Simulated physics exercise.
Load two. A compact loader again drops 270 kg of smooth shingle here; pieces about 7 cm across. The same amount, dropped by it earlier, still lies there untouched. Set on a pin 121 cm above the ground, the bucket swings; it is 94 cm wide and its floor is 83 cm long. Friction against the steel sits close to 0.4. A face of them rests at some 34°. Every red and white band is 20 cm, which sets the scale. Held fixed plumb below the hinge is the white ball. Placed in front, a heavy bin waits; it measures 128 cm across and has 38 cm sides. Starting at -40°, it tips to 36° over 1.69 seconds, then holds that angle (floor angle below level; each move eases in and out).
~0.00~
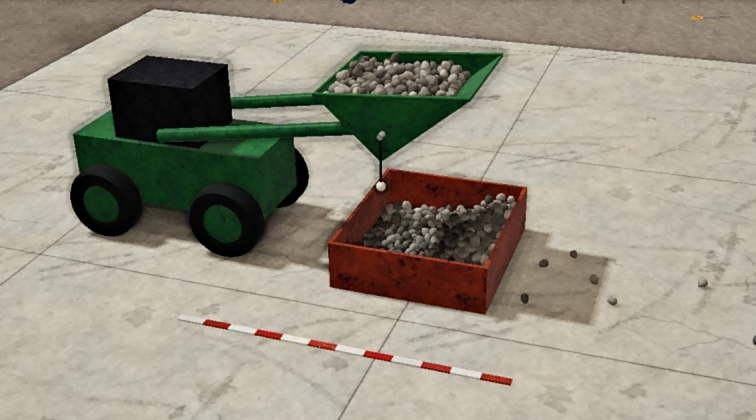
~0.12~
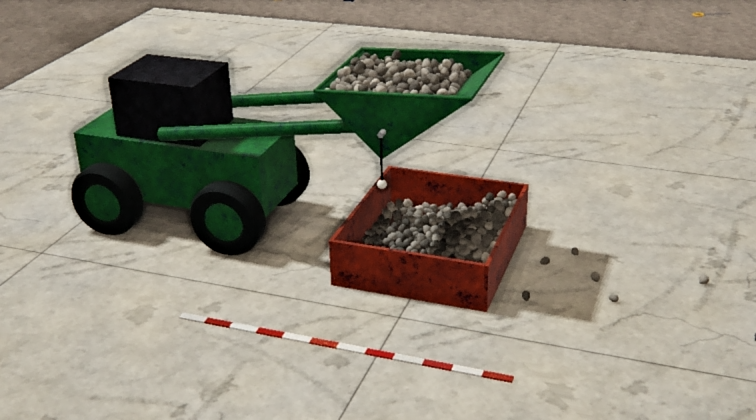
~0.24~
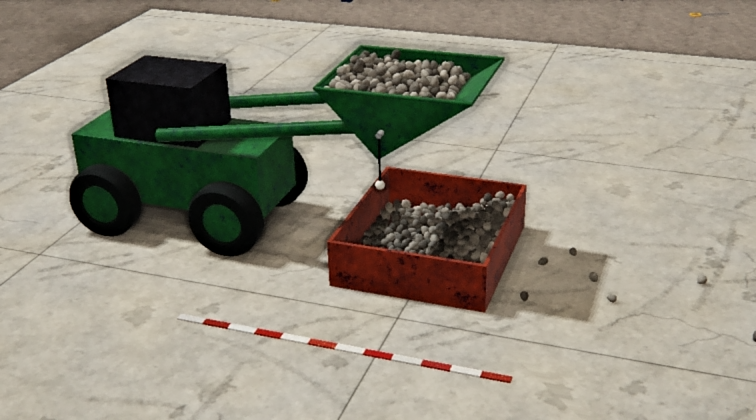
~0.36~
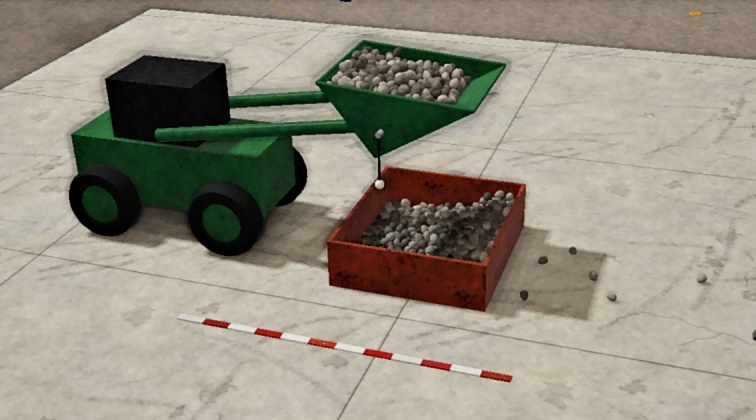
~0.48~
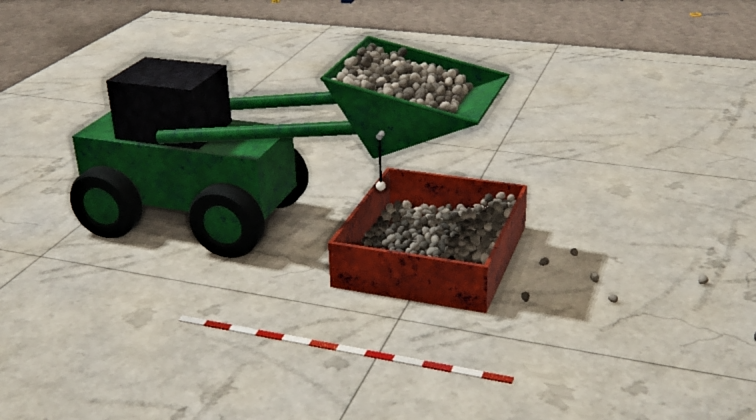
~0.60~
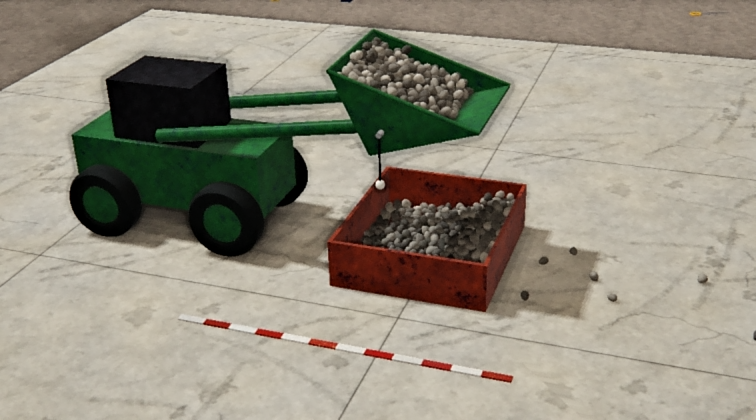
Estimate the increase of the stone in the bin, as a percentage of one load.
Roughly 38 per cent of one load.
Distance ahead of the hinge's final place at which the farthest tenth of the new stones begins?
About 170 centimetres ahead of it.
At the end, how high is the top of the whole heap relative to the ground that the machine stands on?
Around 46 centimetres above that ground.
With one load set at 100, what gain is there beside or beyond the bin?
About 60 per cent.
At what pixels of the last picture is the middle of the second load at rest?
The middle ends up near (539, 264).
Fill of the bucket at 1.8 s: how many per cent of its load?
Around 30 in a hundred.
After 1.3 s the floor is at 24°; in per cent of one load, 99 in the bucket, 100 in the bin, 1 beside or beyond the bin; the foremost stones are at (599, 277).
After 1.8 s the floor is at 36°; in per cent of one load, 32 in the bucket, 142 in the bin, 26 beside or beyond the bin; the foremost stones are at (621, 279).
After 2.1 s the floor is at 36°; in per cent of one load, 2 in the bucket, 145 in the bin, 53 beside or beyond the bin; the foremost stones are at (666, 293).
After 4.6 s the floor is at 36°; in per cent of one load, 0 in the bucket, 137 in the bin, 64 beside or beyond the bin; the foremost stones are past the picture's edge. Net gain in the bin, 38.
